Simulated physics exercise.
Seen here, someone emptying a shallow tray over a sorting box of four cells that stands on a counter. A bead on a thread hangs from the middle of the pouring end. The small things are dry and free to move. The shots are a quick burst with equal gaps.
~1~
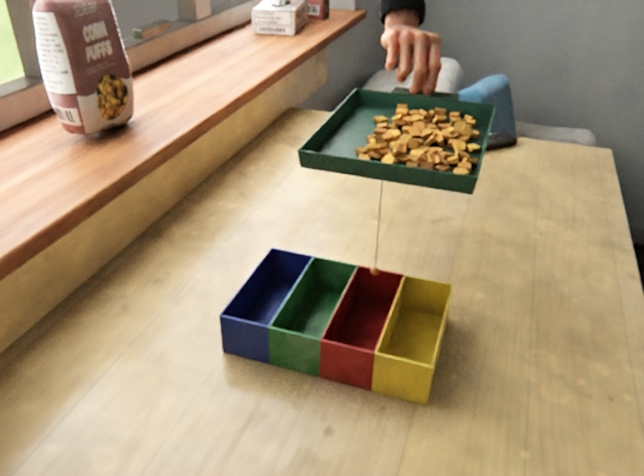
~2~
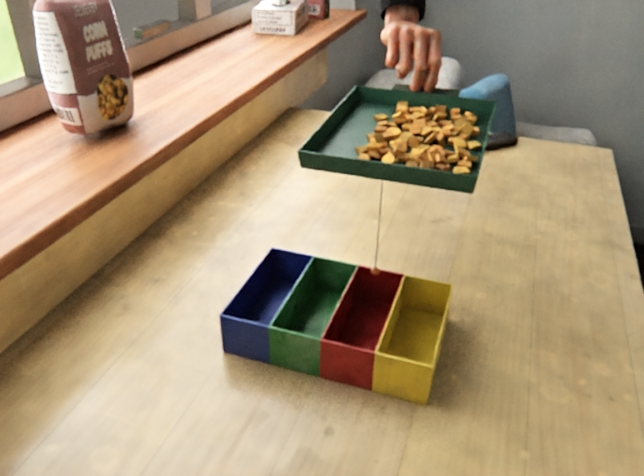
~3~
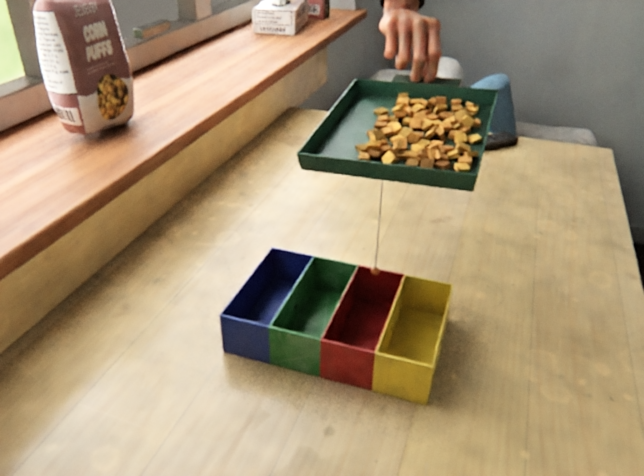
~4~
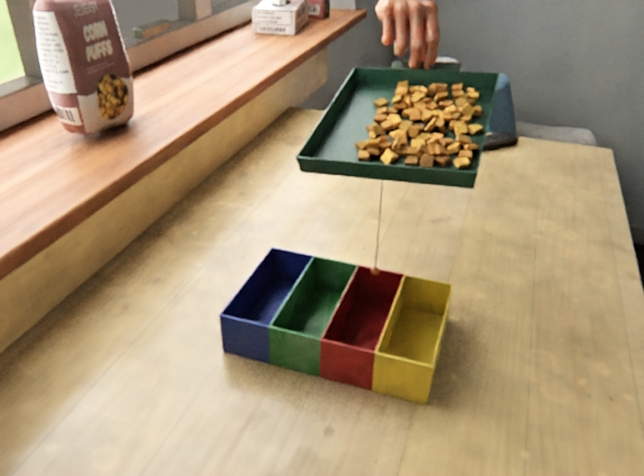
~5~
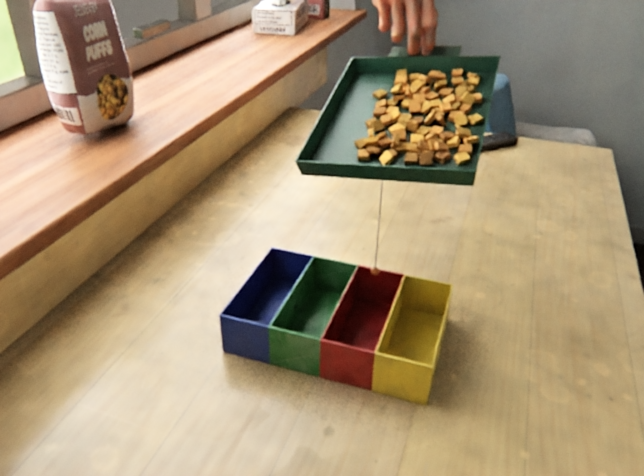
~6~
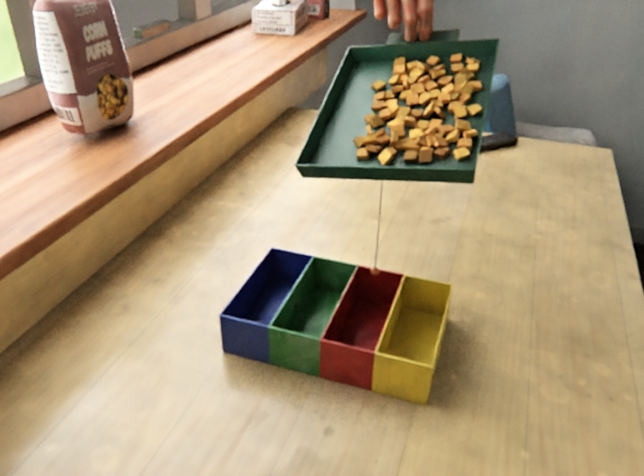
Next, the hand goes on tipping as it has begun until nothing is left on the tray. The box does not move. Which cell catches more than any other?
It favours the green compartment.
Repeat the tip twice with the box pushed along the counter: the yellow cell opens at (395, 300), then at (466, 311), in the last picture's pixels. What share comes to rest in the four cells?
The first gives 100 %, the second 70 %.
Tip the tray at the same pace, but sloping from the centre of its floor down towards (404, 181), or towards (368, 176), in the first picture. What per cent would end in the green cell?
In turn 10 and 30 in a hundred.
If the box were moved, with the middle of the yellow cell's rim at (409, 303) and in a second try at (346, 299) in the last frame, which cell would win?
At the first place the green one, at the second red.
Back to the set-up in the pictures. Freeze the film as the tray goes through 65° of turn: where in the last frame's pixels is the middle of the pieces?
Around (357, 146).
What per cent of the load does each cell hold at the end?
Blue cell: 30 %, green cell: 50 %, red cell: 20 %, yellow cell: 0 %.
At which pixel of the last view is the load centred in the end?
Around (312, 322).
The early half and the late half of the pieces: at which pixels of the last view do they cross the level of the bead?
At about (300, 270), then at (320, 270).
Soon, tray tipped steeply; nearly all on the tray; a stray few falling or outside the box.
A while on, tray tipped past a quarter turn; about two thirds on the tray; a small part in the blue cell; a small part in the green cell; a stray few in the red cell; a small part falling or outside the box.
Towards the end, tray tipped past a quarter turn; about half in the green cell; about a quarter in the blue cell; about a quarter in the red cell; a stray few in the yellow cell; a stray few falling or outside the box.
Finally, tray tipped past a quarter turn; about half in the green cell; about a quarter in the blue cell; about a quarter in the red cell; a stray few in the yellow cell; a stray few outside the box.
